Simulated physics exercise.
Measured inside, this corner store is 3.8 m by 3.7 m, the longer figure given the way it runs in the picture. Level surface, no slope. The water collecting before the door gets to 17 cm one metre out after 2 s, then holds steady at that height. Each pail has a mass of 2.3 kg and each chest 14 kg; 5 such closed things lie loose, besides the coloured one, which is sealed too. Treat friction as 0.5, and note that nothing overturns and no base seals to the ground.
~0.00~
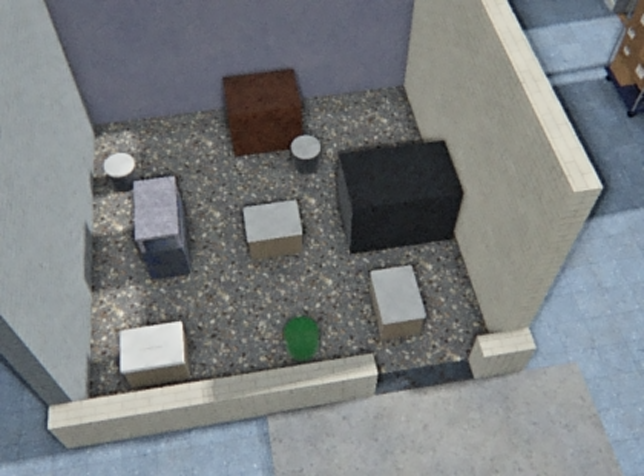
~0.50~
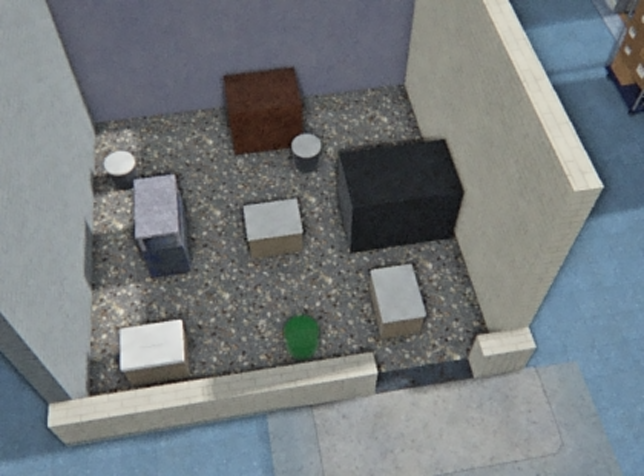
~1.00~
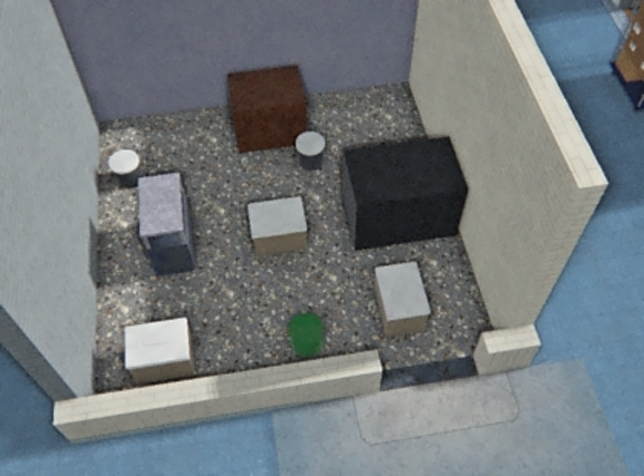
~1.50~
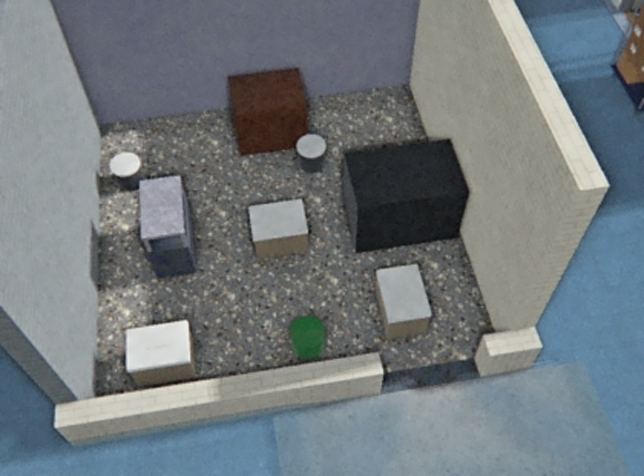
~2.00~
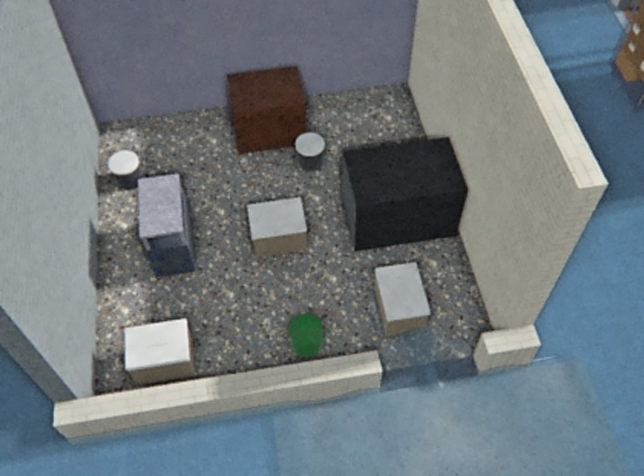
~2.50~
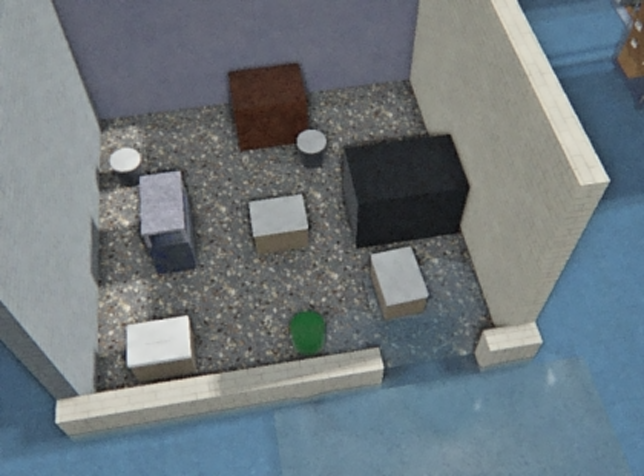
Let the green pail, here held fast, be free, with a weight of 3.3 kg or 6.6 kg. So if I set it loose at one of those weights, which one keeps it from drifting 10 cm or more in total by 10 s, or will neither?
Heavier.
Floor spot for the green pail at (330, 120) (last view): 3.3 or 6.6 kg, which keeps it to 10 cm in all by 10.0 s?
Result: Both pass.
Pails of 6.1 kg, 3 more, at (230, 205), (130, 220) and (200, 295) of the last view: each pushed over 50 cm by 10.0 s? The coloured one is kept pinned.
Answer by position: Outside the range; inside the range; outside the range.
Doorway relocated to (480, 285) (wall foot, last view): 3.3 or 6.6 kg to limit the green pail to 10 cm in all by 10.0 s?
In that setup neither mass works.
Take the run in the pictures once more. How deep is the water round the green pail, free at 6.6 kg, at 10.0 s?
7 cm, roughly.
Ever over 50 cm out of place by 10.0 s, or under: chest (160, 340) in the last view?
Result: Threshold not reached.
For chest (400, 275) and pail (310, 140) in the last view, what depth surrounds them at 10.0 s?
Depth approx. 5 cm / 2 cm.
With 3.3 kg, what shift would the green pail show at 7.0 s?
Around 0 centimetres out of place.
After 3.5 s the green pail would be 1 cm from its start with 3.3 kg and 0 cm from its start with 6.6 kg; 1 cm of water round it then.
After 4.5 s the green pail would be 1 cm from its start with 3.3 kg and 0 cm from its start with 6.6 kg; 1 cm of water round it then.
After 7.0 s the green pail would be 1 cm from its start with 3.3 kg and 0 cm from its start with 6.6 kg; 2 cm of water round it then.
After 10.0 s the green pail would be 72 cm from its start with 3.3 kg and 0 cm from its start with 6.6 kg; 7 cm of water round it then.
